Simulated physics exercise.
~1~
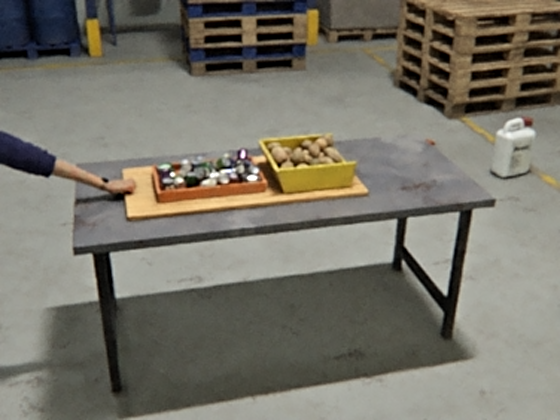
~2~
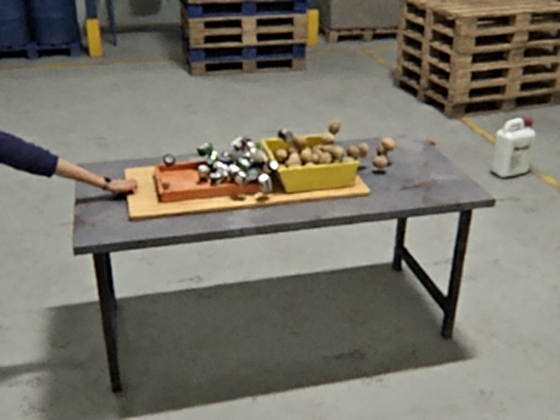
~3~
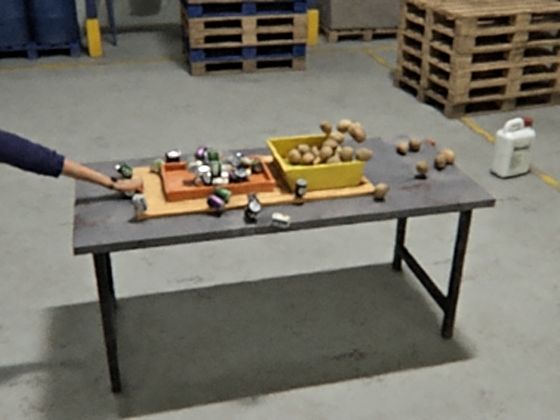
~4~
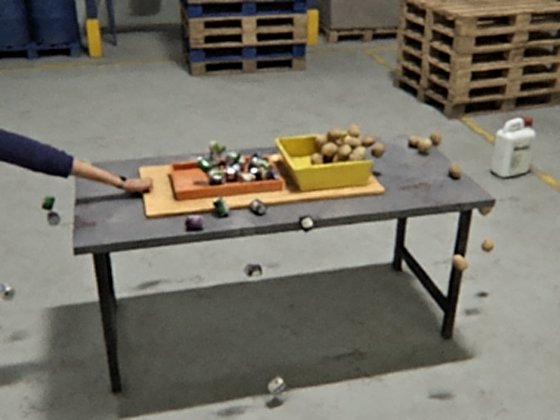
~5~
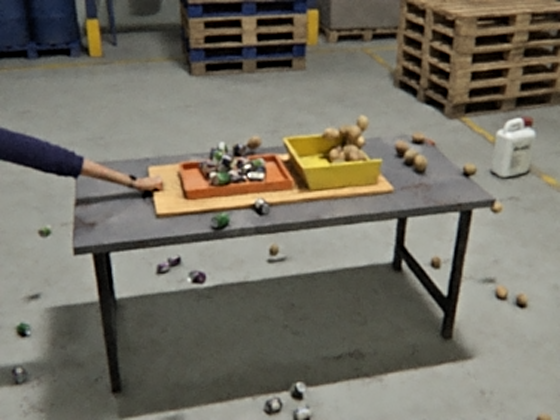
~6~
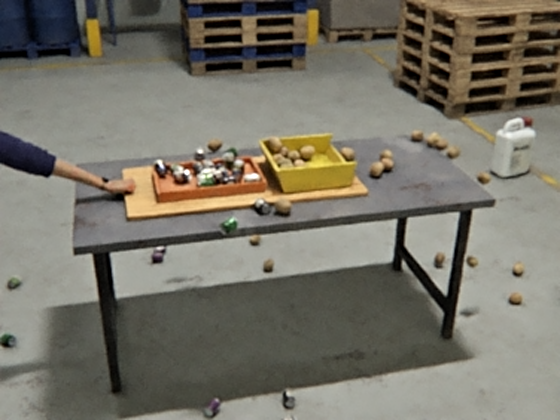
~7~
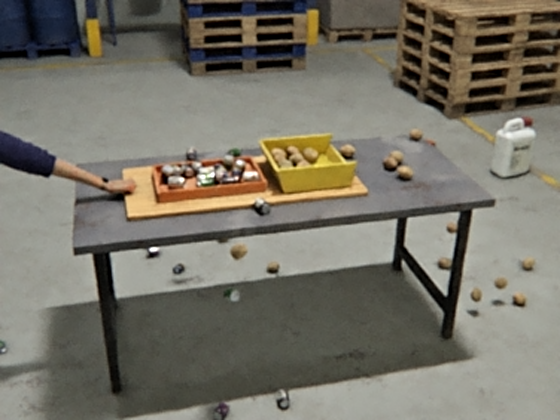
A yellow box of potatoes and an orange box of small cans sit side by side on a wooden board atop a grey metal table, seen from slightly above in a warehouse with stacked pallets, blue barrels and a white jug behind. A hand at the left grips the board and shakes it back and forth. Cans and potatoes jump out, scattering over the board and tabletop. Many roll off the edges and drop to the concrete floor. Finally the board is back at the left, both boxes still partly filled, with spilled pieces on the table and floor.
